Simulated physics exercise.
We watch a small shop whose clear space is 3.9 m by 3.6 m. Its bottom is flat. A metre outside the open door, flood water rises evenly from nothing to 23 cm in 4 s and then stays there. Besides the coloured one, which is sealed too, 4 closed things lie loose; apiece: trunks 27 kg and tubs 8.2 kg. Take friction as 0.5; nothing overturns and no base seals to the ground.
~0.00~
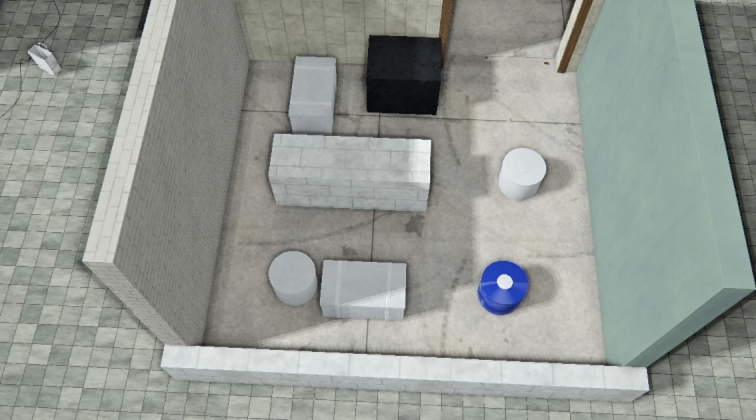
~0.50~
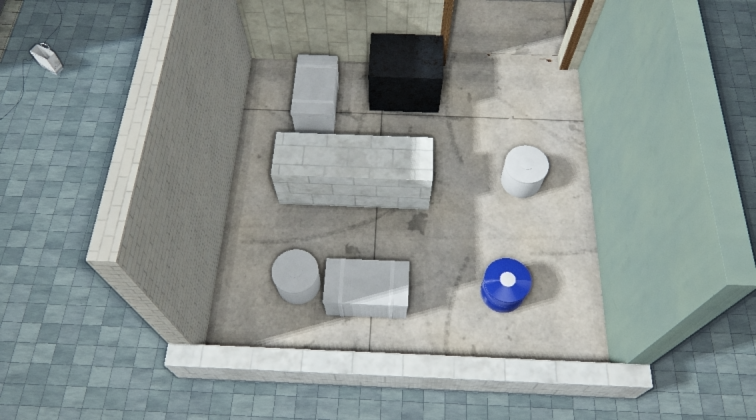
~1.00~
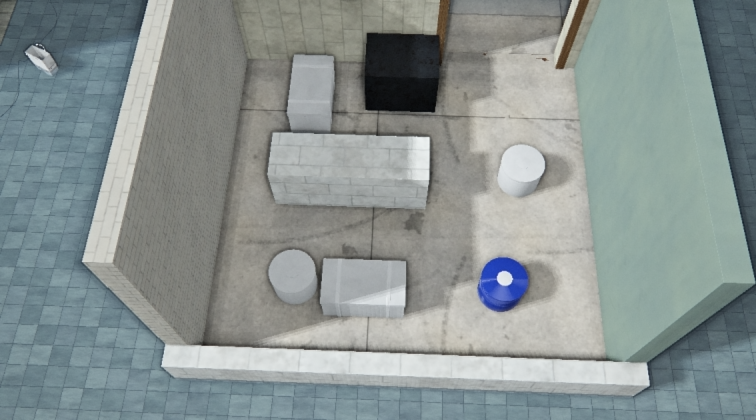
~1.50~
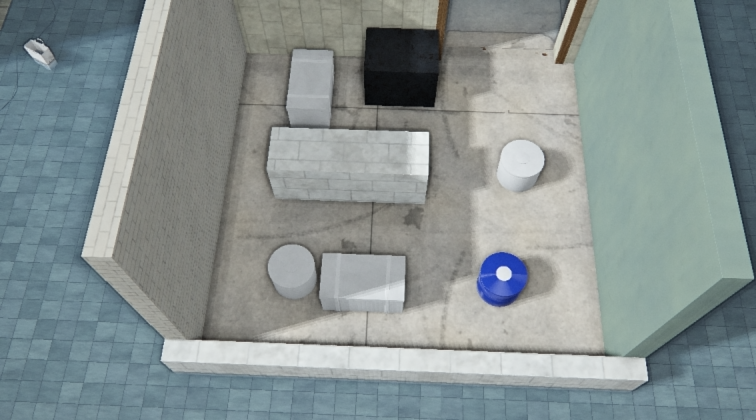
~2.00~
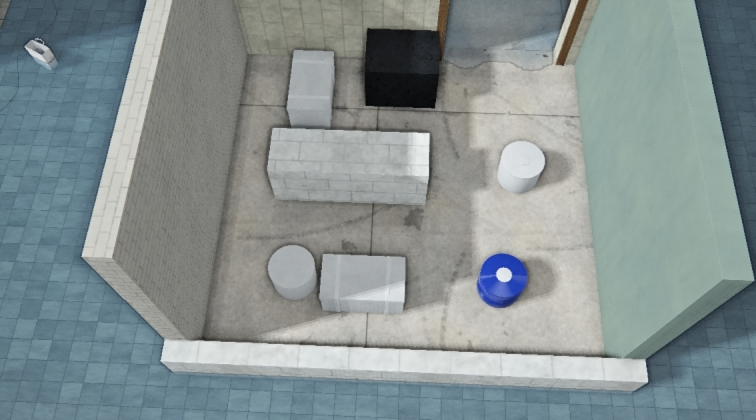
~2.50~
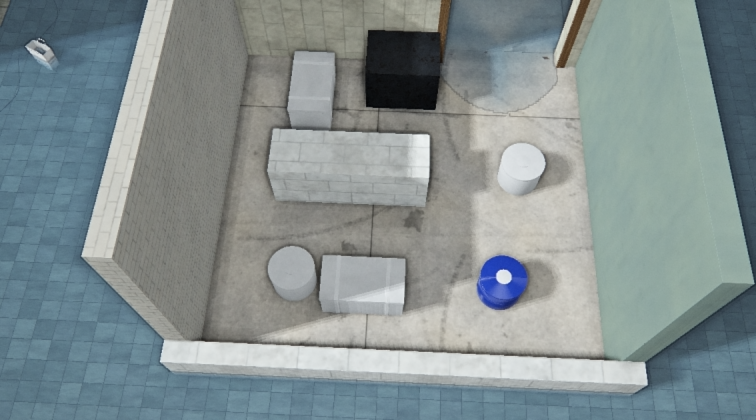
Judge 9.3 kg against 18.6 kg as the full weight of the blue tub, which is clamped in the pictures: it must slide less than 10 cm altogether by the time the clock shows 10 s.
For it, neither weight holds it.
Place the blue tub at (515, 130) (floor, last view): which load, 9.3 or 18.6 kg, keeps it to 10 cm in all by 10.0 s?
Neither is enough.
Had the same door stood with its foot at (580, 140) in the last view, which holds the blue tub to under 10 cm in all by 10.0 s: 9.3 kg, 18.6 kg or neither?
In that case only the larger load is enough.
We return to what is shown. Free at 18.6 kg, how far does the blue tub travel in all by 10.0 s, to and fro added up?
Some 250 cm in all.
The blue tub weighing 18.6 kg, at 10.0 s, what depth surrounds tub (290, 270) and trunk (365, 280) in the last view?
About 11 and 18 cm.
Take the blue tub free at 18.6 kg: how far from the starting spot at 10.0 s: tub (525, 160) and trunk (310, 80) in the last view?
In turn: 250 cm, 0 cm.
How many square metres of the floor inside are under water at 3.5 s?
About 2.5 m2.
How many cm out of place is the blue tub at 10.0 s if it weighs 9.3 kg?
Roughly 250 cm.
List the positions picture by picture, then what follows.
The first picture shows the blue tub at (505, 282) rests on the ground; water covers 0.0 m2; 0 of 5 have shifted.
The second picture shows the blue tub at (508, 280), on the bottom; 0.0 m2 under water; 0 of 5 have shifted.
The third picture shows the blue tub at (505, 279), on the bottom; 0.0 m2 under water; 0 of 5 have shifted.
The fourth picture shows the blue tub at (504, 274), on the bottom; 0.0 m2 under water; 0 of 5 have shifted.
The fifth picture shows the blue tub at (504, 275) rests on the ground; 0.0 m2 under water; 0 of 5 have shifted.
The sixth picture shows the blue tub at (504, 277) rests on the ground; water covers 0.7 m2; 0 of 5 have shifted.
After 3.5 s the blue tub would be 0 cm from its start with 9.3 kg and 0 cm from its start with 18.6 kg; 0 cm of water round it then.
After 4.5 s the blue tub would be 0 cm from its start with 9.3 kg and 0 cm from its start with 18.6 kg; 1 cm of water round it then.
After 7.0 s the blue tub would be 49 cm from its start with 9.3 kg and 25 cm from its start with 18.6 kg; 17 cm of water round it then.
After 10.0 s the blue tub would be 270 cm from its start with 9.3 kg and 232 cm from its start with 18.6 kg; 17 cm of water round it then.
